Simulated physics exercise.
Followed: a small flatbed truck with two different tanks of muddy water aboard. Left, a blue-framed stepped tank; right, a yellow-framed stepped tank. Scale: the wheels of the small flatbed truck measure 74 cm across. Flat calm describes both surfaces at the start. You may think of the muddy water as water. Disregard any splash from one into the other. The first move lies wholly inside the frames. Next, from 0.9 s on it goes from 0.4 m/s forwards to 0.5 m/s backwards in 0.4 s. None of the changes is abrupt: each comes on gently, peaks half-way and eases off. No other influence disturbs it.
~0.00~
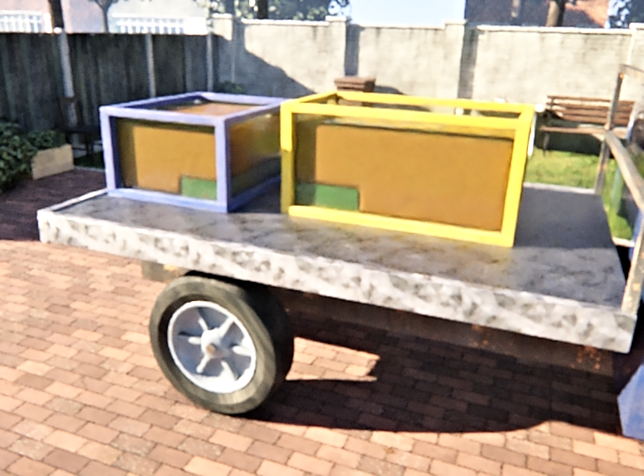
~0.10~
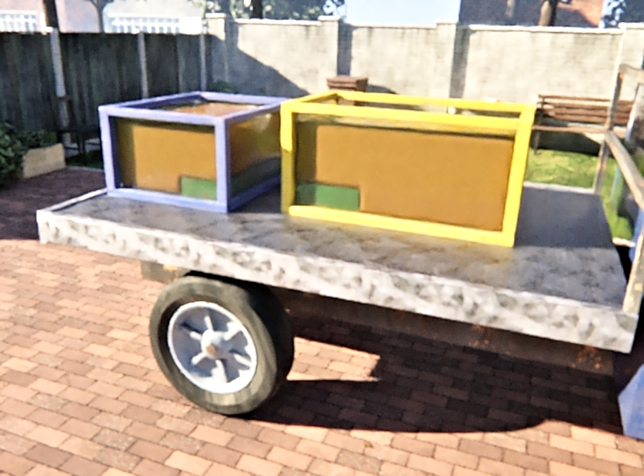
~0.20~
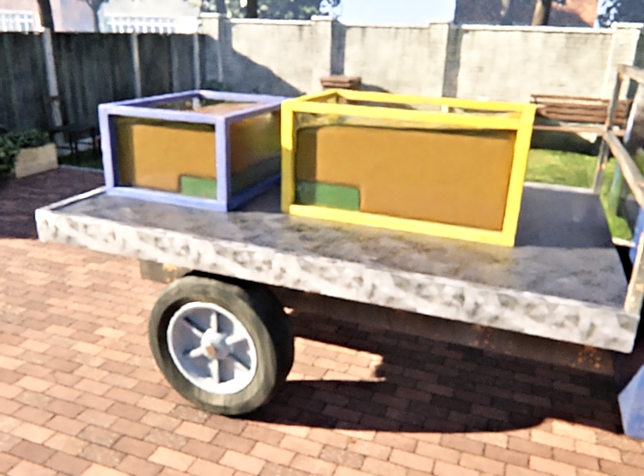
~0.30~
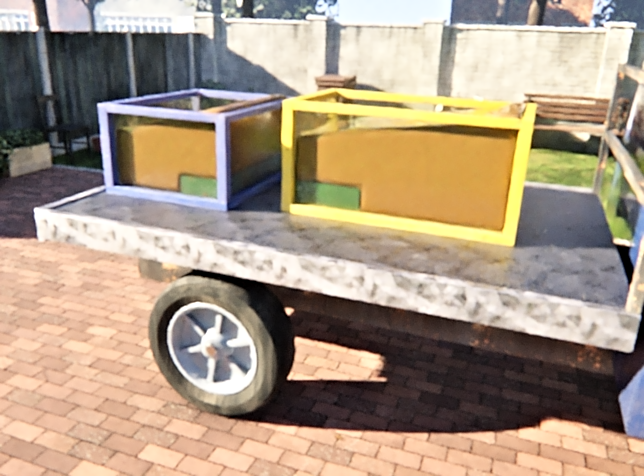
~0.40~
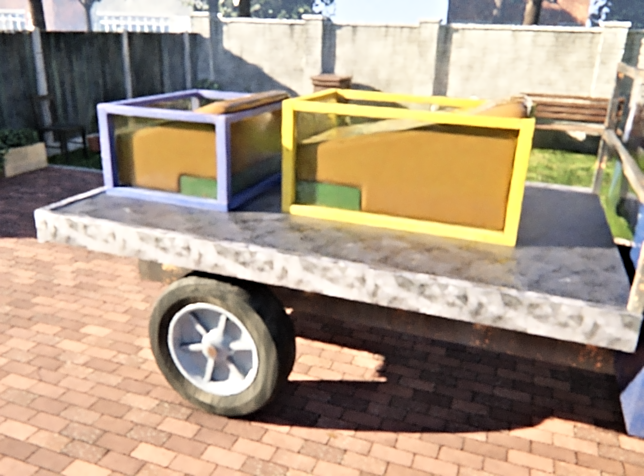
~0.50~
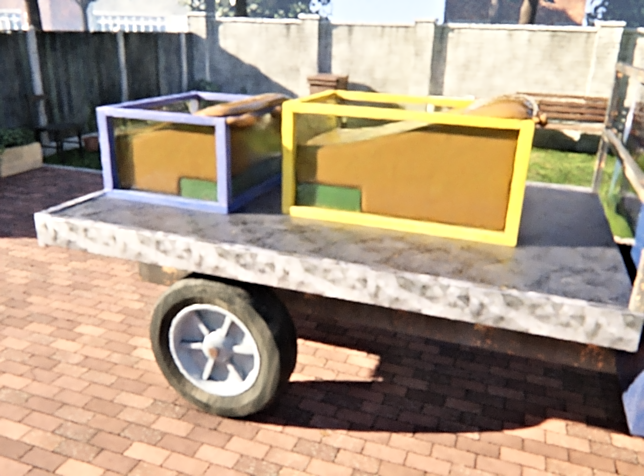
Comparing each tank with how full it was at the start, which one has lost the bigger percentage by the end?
The bigger fraction goes from the left-hand one.
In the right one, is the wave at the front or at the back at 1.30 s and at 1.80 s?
It sits at the forward end first, and later at the forward end.
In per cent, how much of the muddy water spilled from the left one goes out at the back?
Near 0 per cent of the spill.
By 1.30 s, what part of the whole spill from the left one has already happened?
About 10 %.
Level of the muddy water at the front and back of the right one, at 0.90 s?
Around 40 cm toward the front, with 50 cm behind.
Then, 0.90 s in, the left one has lost 2 per cent, over the front (front 32 cm, back 48 cm); the right one has lost 1 per cent, over the front (front 40 cm, back 49 cm).
Then, 1.30 s in, the left one has lost 2 per cent, over the front (front 55 cm, back 26 cm); the right one has lost 2 per cent, over the front, a little elsewhere (front 50 cm, back 38 cm).
Then, 1.80 s in, the left one has lost 11 per cent, over the front (front 27 cm, back 47 cm); the right one has lost 2 per cent, over the front, a little elsewhere (front 47 cm, back 34 cm).
Then, 4.28 s in, the left one has lost 12 per cent, over the front, a little elsewhere; the right one has lost 6 per cent, over the back and the front, a little elsewhere.
